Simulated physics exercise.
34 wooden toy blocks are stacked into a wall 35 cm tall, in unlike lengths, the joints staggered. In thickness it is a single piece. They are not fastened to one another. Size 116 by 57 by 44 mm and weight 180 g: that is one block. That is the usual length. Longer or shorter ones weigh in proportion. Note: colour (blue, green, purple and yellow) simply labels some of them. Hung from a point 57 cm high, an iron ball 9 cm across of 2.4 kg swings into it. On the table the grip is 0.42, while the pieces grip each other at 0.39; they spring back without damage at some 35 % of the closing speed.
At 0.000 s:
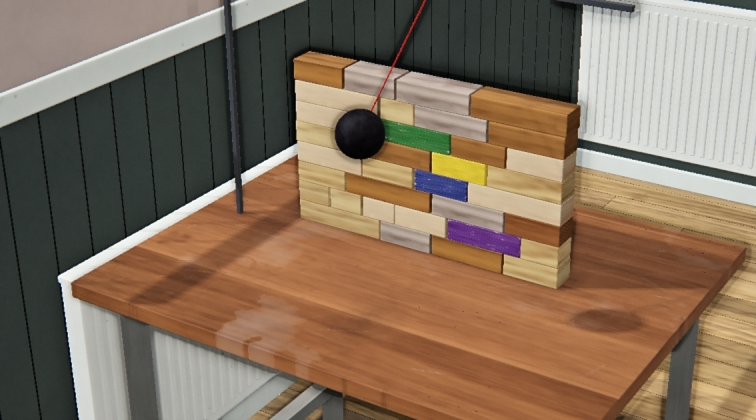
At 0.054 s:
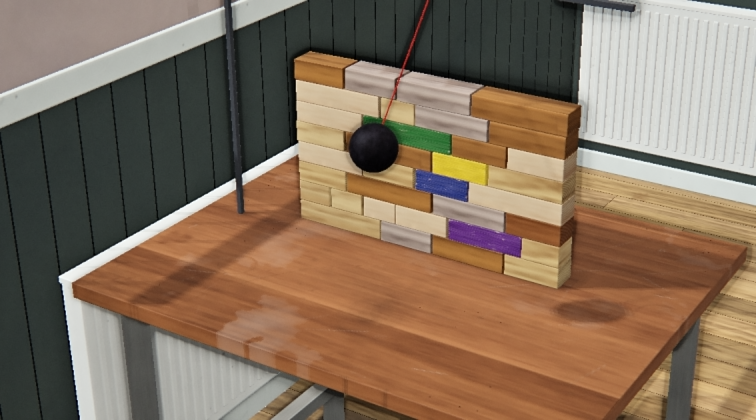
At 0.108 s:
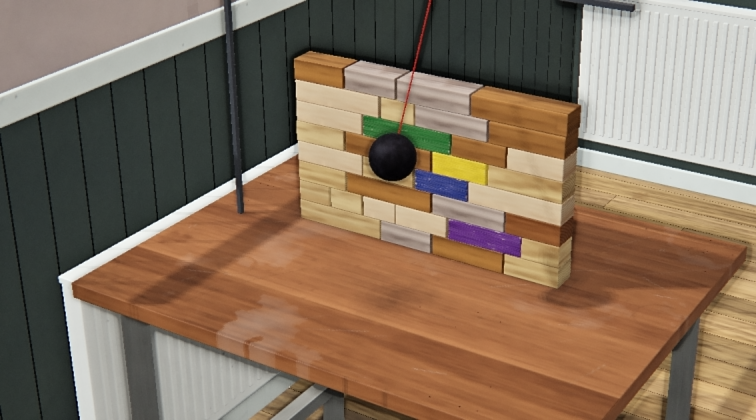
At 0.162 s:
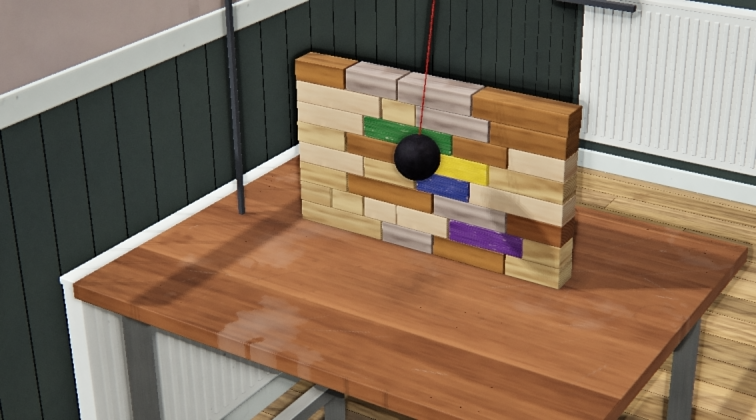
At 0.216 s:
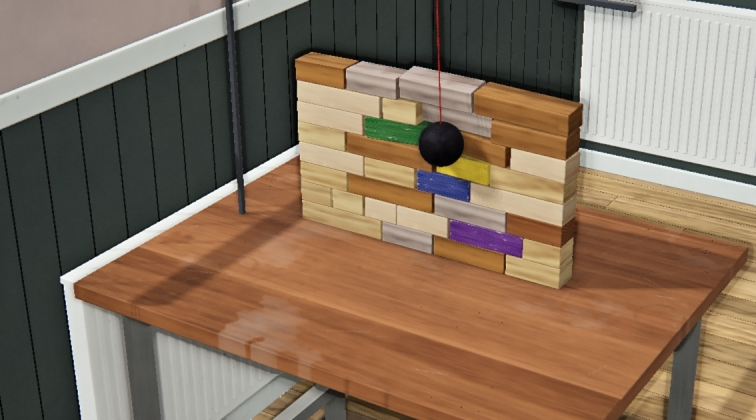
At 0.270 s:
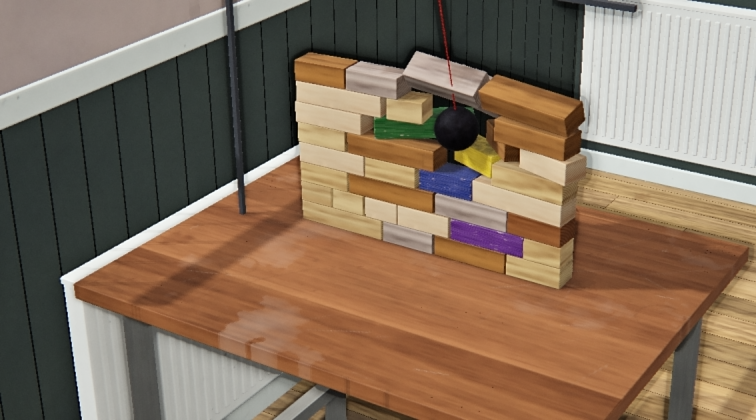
A black ball on a red line swings right into a wooden block wall, dislodging upper blocks.
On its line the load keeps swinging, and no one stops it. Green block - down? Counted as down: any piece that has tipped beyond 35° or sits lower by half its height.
Yes.
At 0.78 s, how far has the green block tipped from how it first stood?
About 40 degrees.
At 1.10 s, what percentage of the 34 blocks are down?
At that instant, 25 percent.
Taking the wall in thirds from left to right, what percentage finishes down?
I'd put it at 30 % left, 50 % middle and 10 % right.
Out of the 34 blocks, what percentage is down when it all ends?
25%.
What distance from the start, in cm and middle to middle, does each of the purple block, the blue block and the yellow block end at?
Moved: Purple 0, blue 0, yellow 24.
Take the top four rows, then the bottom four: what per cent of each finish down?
60 % and 0 %.
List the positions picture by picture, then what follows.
In the first frame (we follow the side turned to the camera), ball (363, 127) line 50° before plumb; green block (405, 136); purple block (483, 239); blue block (440, 186); no piece has moved.
The second frame shows ball (376, 143) line 40° before plumb; green block (406, 135).
The third frame shows ball (394, 157) line 27° before plumb; green block (406, 135).
The fourth frame shows ball (418, 163) line 11° before plumb.
The fifth frame shows ball (442, 153) line 4° past plumb; green block (411, 134) displaced 10 mm; yellow block (461, 168) displaced 7 mm; steepest lean 7°, the block at (435, 95); 6 stirred so far.
The sixth frame shows ball (459, 139) line 15° past plumb; green block (424, 129) displaced 46 mm; yellow block (472, 159) displaced 54 mm; blue block (444, 185) displaced 7 mm; steepest lean 38°, the block at (440, 92); 1 of the 34 blocks down, 10 disturbed in all.
Around 0.42 s, line 36° past plumb; 4 of the 34 blocks down; green block tipped 4°; yellow block tipped 53°, 10 cm lower.
Around 0.78 s, line 7° past plumb; 9 of the 34 blocks down; green block tipped 39°, 34 mm lower; yellow block upside down.
Around 1.10 s, line 27° before plumb; 9 of the 34 blocks down; green block on its side; yellow block upside down.
Finally (2.4 s), line 20° before plumb; 9 of the 34 blocks down; green block tipped 64°, 19 cm lower; yellow block upside down; purple block unmoved. Seen by the last camera, middles, green block near (387, 195), yellow block near (545, 234).
